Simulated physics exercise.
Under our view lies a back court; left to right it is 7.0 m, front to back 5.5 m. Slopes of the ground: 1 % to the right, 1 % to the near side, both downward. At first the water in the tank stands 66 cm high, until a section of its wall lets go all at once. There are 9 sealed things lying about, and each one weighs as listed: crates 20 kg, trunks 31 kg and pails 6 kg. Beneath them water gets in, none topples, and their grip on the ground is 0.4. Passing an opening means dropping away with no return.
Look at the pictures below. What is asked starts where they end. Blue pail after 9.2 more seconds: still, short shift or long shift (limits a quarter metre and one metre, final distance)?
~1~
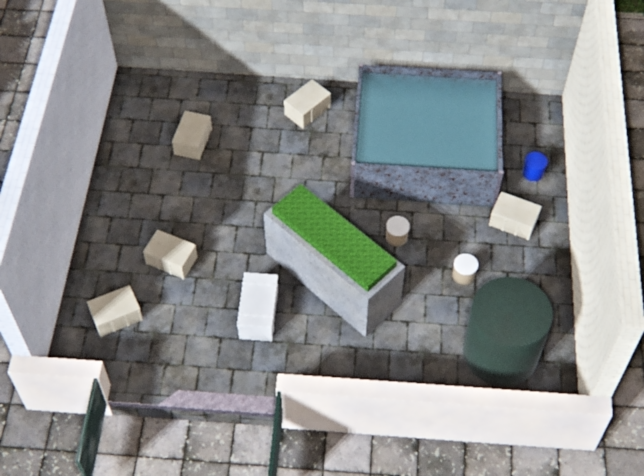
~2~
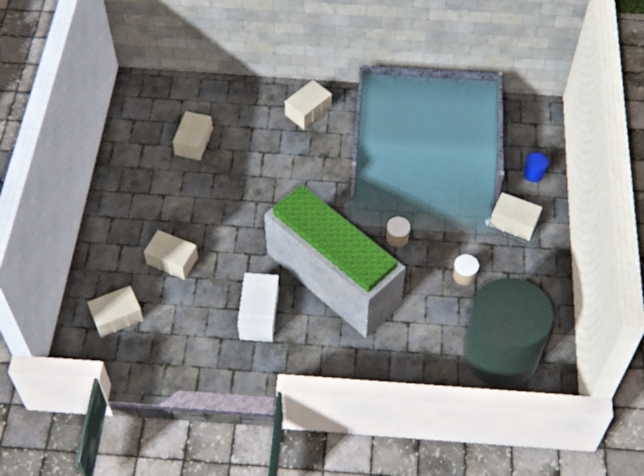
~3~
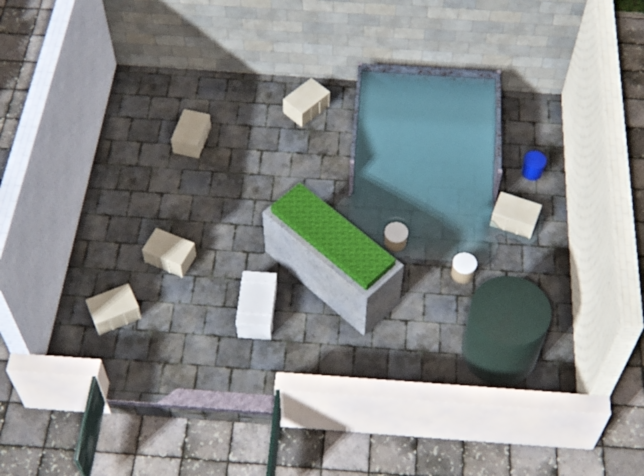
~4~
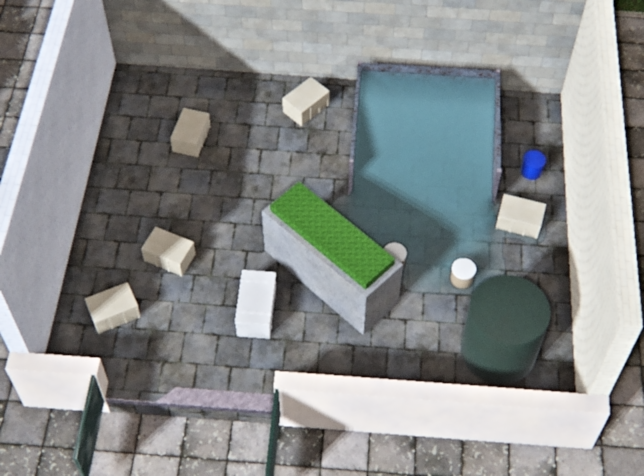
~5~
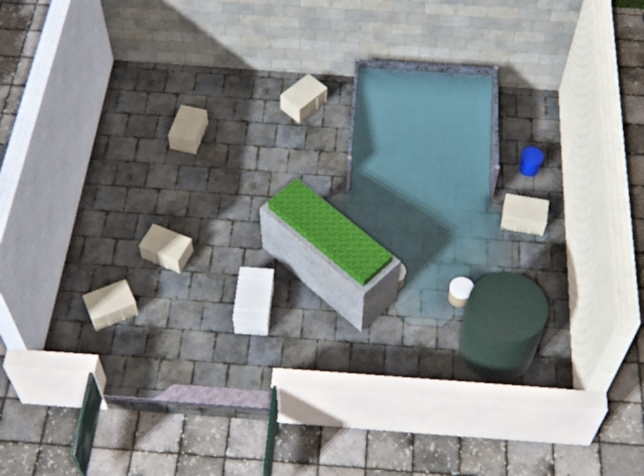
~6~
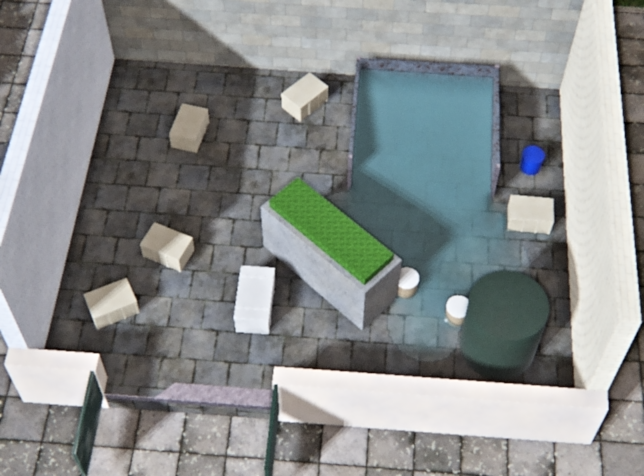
Distance: Long.
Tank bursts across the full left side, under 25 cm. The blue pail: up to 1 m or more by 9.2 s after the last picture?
The blue pail simply stays where it is.
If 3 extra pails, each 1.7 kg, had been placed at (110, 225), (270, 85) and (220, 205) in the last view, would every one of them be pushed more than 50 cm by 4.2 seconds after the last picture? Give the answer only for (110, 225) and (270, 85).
Lab note - in order: Below threshold / below threshold.
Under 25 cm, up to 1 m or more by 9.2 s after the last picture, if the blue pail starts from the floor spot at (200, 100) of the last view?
From that spot, it remains nearly still.
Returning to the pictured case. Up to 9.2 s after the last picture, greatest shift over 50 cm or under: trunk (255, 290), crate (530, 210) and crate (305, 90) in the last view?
Taking them in order: Exceeded, exceeded and fell shy.
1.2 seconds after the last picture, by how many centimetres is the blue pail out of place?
By then it has shifted roughly 0 cm.
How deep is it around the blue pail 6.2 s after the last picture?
About 11 cm.
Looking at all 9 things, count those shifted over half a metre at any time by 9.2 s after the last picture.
Total: 6.
Then, 1.2 s after the last picture the blue pail is near (533, 155), 0.0 m from its start, aground; 0 of 9 are out; 2 afloat.
Then, 3.8 s after the last picture the blue pail is near (509, 113), 0.8 m from its start, aground; 0 of 9 are out; 0 afloat.
Then, 6.2 s after the last picture the blue pail is near (500, 78), 1.5 m from its start, afloat; 0 of 9 are out; 3 afloat.
Then, 9.2 s after the last picture the blue pail is near (500, 80), 1.5 m from its start, aground; 0 of 9 are out; 1 afloat.
